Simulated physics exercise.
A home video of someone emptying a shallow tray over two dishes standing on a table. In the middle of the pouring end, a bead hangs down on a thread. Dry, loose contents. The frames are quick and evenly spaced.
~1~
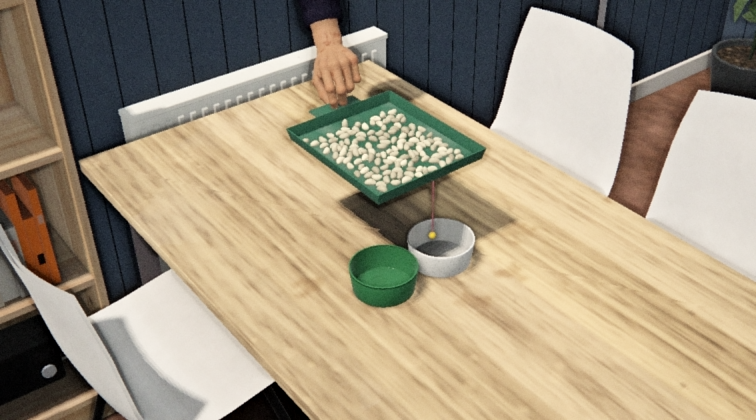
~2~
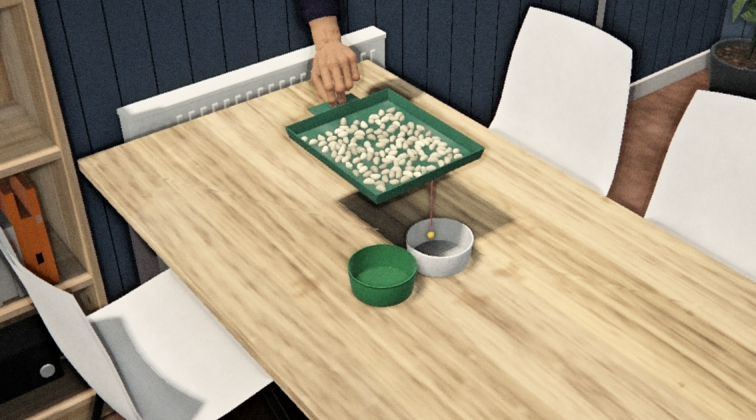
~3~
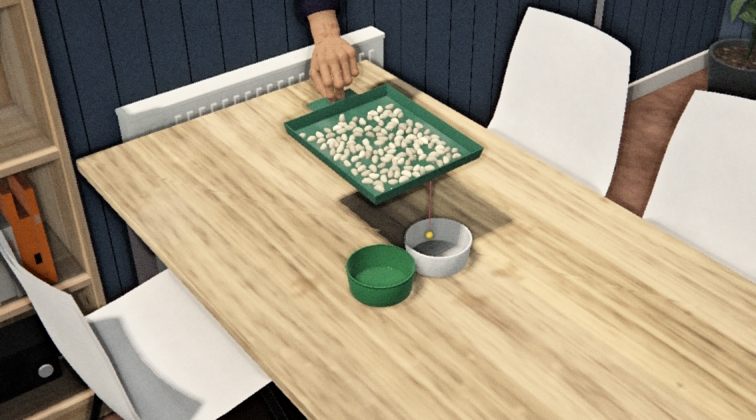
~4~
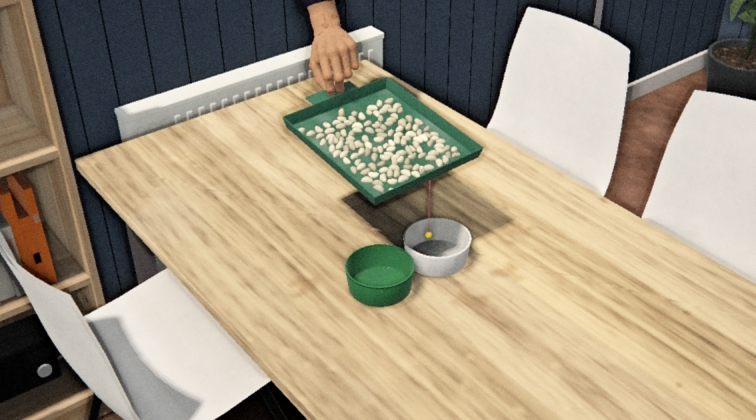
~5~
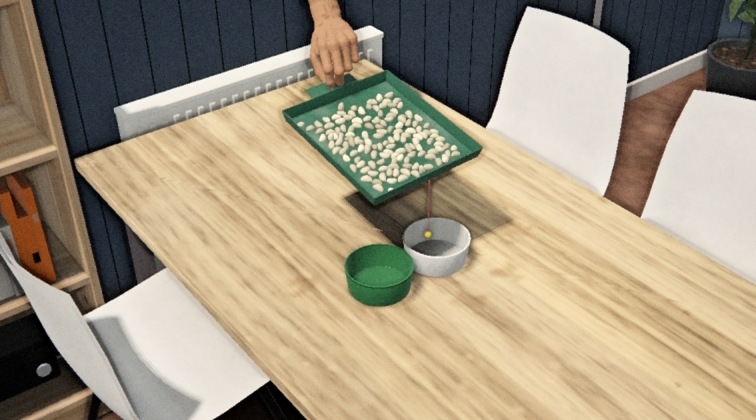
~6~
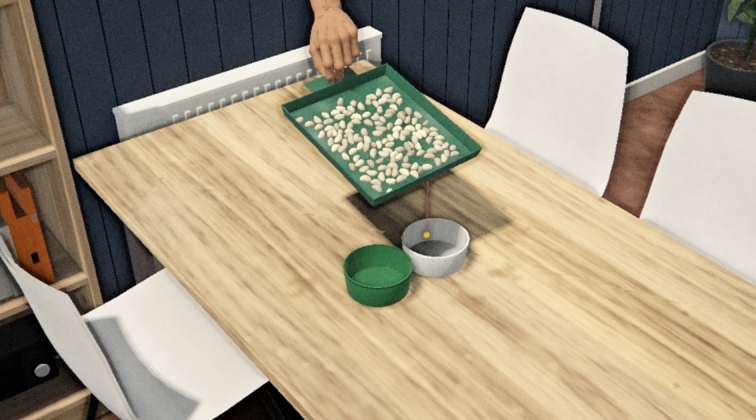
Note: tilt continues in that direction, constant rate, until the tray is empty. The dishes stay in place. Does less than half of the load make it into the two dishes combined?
Most likely the lost part will be the majority.
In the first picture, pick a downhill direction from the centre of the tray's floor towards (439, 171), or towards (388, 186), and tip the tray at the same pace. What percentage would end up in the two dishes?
I'd expect around 10 in a hundred first and around 70 in a hundred second.
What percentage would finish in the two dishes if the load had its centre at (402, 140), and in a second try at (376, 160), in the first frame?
Near 20 per cent and near 30 per cent.
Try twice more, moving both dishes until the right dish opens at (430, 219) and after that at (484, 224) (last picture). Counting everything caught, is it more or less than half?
Well, the minor share the first time and the minor share the second time.
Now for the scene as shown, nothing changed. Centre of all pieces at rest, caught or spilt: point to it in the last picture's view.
Close to (444, 297), more or less.
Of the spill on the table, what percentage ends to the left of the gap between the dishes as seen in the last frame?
I make it about 10 percent or so.
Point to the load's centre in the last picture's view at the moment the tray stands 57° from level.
(408, 151).
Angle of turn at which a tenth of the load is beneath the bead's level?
That happens at close to 110 degrees.
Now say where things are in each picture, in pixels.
Corners of the pouring end at (379, 193) and (482, 148), level; middle of the load at (389, 152), white beans; left dish at (405, 292); right dish at (462, 263); bead on its thread at (432, 235), in the first frame.
Corners of the pouring end at (377, 193) and (481, 147), level; middle of the load at (388, 151), in the second frame.
Corners of the pouring end at (376, 194) and (480, 147), tipped barely, lowest at the left corner; middle of the load at (387, 149), in the third frame.
Corners of the pouring end at (376, 194) and (479, 147), tipped a little, lowest at the left corner; middle of the load at (386, 146), in the fourth frame.
Corners of the pouring end at (375, 195) and (479, 147), tipped a little, lowest at the left corner; middle of the load at (386, 143), in the fifth frame.
Corners of the pouring end at (374, 196) and (478, 147), tipped a little, lowest at the left corner; middle of the load at (385, 141); left dish at (399, 292); right dish at (457, 263), in the sixth frame.
Soon, tray tipped steeply; all on the tray.
A while on, tray tipped right over; nearly all on the tray; a stray few outside both.
Towards the end, tray tipped past a quarter turn; a small part in the left dish; a stray few in the right dish; most outside both.
Finally, tray tipped past a quarter turn; a small part in the left dish; a stray few in the right dish; most outside both.
